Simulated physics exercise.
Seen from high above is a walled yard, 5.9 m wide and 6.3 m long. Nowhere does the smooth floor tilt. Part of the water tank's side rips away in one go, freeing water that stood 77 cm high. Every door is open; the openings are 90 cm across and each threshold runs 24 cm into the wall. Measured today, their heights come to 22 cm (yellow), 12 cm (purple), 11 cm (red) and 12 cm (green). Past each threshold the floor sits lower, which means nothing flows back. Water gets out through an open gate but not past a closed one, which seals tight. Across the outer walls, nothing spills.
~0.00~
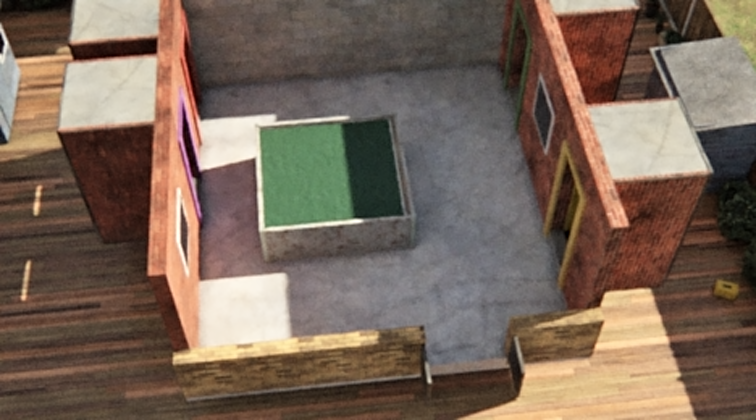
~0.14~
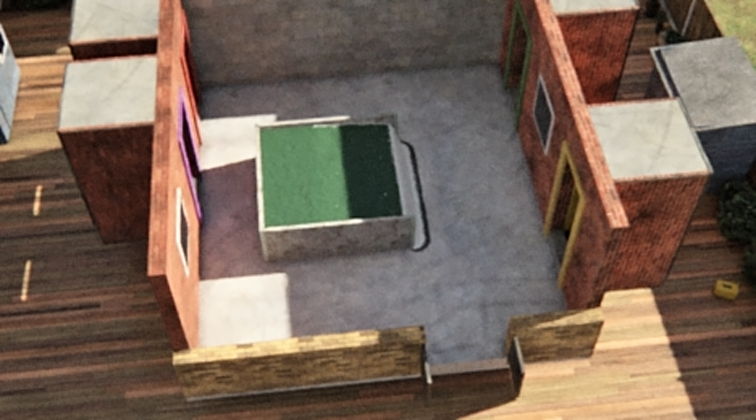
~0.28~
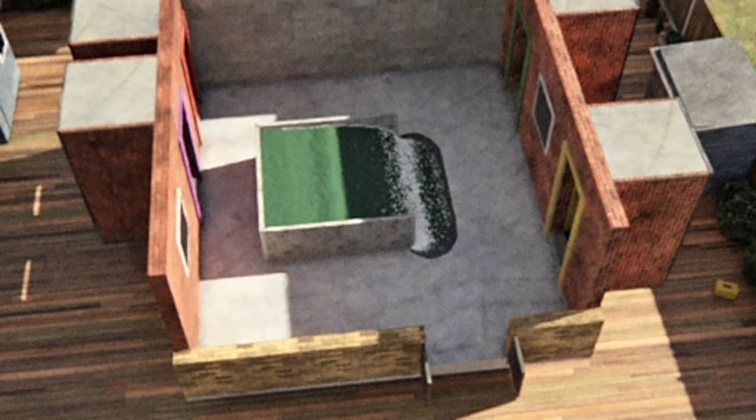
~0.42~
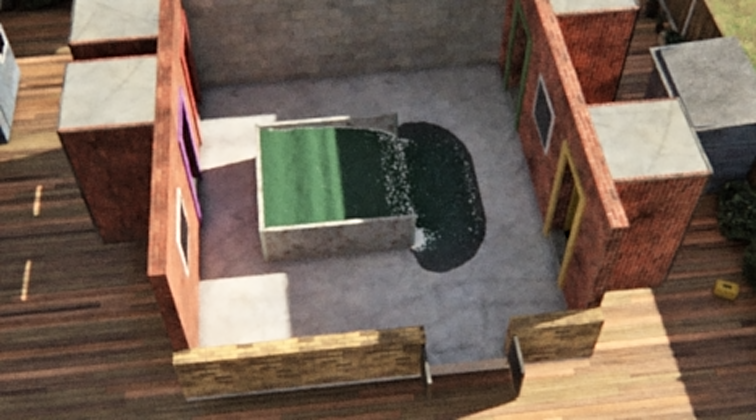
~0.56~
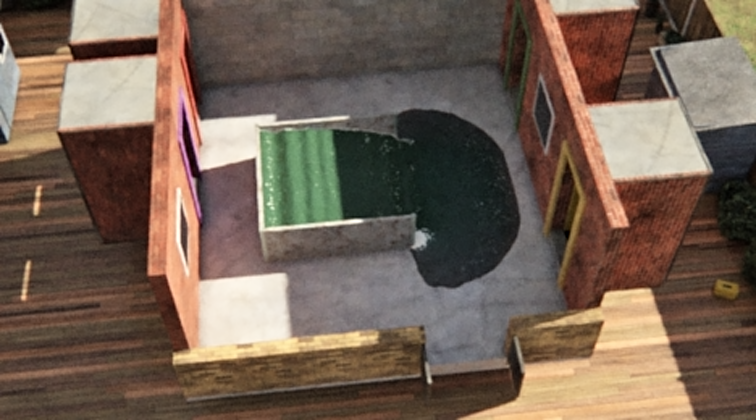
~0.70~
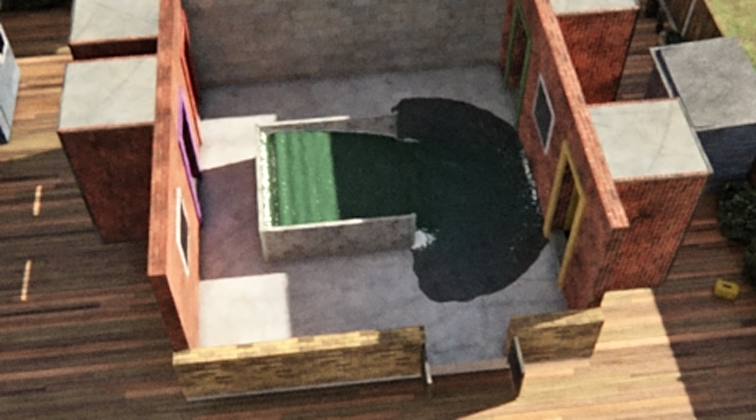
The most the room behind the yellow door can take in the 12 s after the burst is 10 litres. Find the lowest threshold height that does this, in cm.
The lowest height is about 29 cm.
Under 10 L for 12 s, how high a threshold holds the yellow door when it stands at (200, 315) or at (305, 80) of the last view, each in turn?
Minimums: About 15 cm and 11.5 cm.
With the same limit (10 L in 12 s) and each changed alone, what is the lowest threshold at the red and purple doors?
Close to 18 cm (red) and close to 14.0 cm (purple).
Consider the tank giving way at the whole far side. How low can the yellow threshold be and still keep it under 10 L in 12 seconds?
Minimum height: Approx. 12.0 cm.
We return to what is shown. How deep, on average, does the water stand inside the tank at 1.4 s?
Around 42 cm deep on average.
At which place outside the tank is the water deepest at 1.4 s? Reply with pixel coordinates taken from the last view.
Near pixel (517, 189).
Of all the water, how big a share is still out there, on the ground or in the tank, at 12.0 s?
What remains is some 78 per cent of the water.
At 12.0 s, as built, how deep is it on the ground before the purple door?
The depth there is around 13.5 cm.
After 1.4 s water covers 35 % of the floor, deepest (51 cm) near (517, 189); 29 cm at the yellow door, 2 litres in over its 22 cm threshold.
After 3.0 s water covers 55 % of the floor, deepest (44 cm) near (565, 328); 25 cm at the yellow door, 43 litres in over its 22 cm threshold.
After 12.0 s water covers 95 % of the floor, deepest (14 cm) near (201, 134); 7 cm at the yellow door, 49 litres in over its 22 cm threshold.
At the yellow door as built, the water arrived by 0.8 s and peaked near 32 cm at 2.0 s.
With a threshold of 26.5 cm, 20 litres would have come in within the 12 s; with 36 cm, 0 litres. So under 10 litres takes about 29 cm.
